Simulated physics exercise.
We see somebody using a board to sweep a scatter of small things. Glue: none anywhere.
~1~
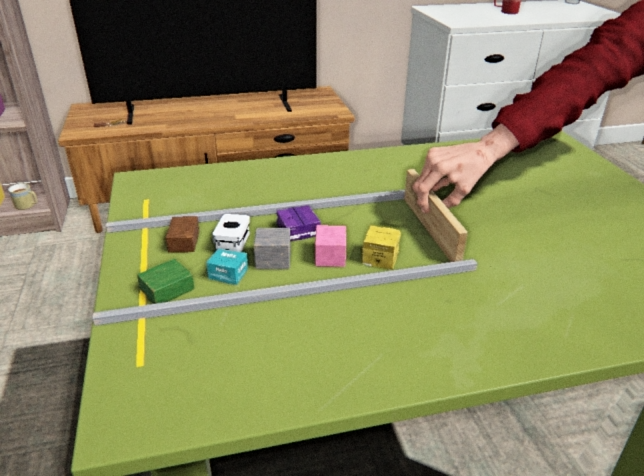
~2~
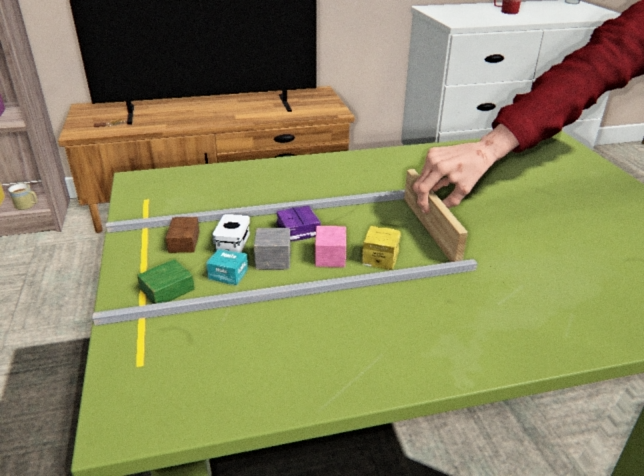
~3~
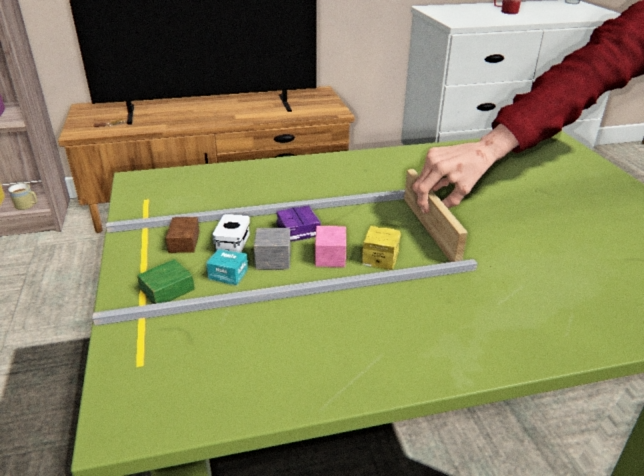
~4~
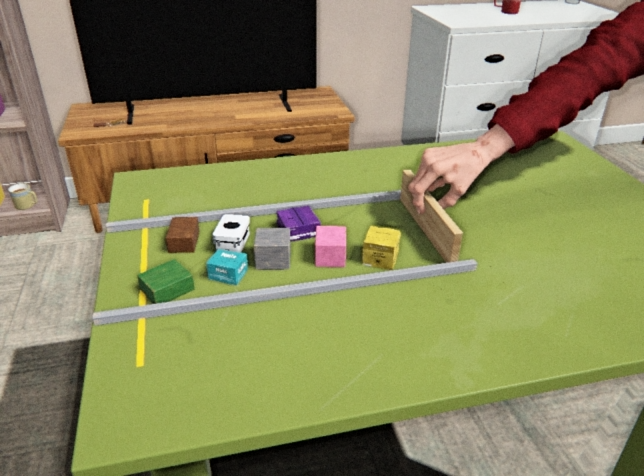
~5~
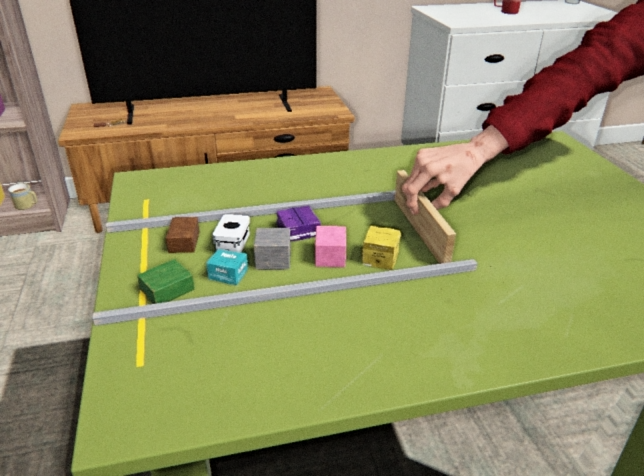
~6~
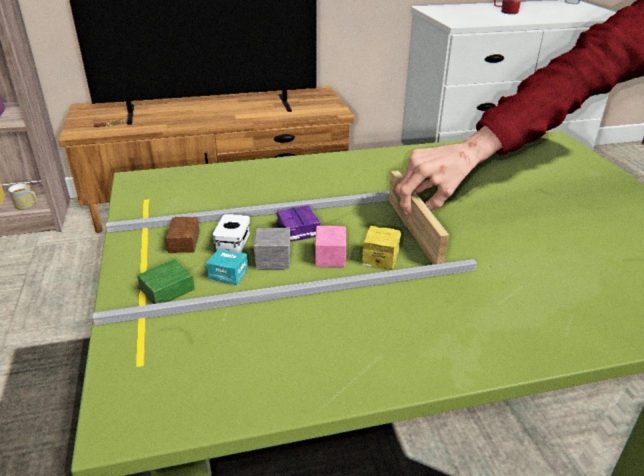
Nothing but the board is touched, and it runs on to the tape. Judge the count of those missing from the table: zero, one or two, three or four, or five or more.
Five or beyond lost.
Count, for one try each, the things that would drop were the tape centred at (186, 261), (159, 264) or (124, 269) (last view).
So, one try after another, the floor gets 1, then 3, then 5.
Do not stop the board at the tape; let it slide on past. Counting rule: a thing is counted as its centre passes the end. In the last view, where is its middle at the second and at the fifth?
The middle is near (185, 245) first and near (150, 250) after.
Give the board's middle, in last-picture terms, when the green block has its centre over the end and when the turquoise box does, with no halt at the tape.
The middle is at (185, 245) when it's the green block, and at (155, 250) when it's the turquoise box.
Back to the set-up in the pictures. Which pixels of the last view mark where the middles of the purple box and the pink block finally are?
Final pixels, roughly: (125, 241) for the first, (118, 268) for the other.
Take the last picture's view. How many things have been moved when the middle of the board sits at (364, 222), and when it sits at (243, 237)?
The first number is 2, the next one 8.
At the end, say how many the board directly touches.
The count is 3.
Early on, none off yet; green block at rest near (166, 282); brown block at rest near (183, 234); turquoise box at rest near (227, 267).
Finally, the number that fall off is five or more; lost, grey block, white case, turquoise box, brown block and green block.
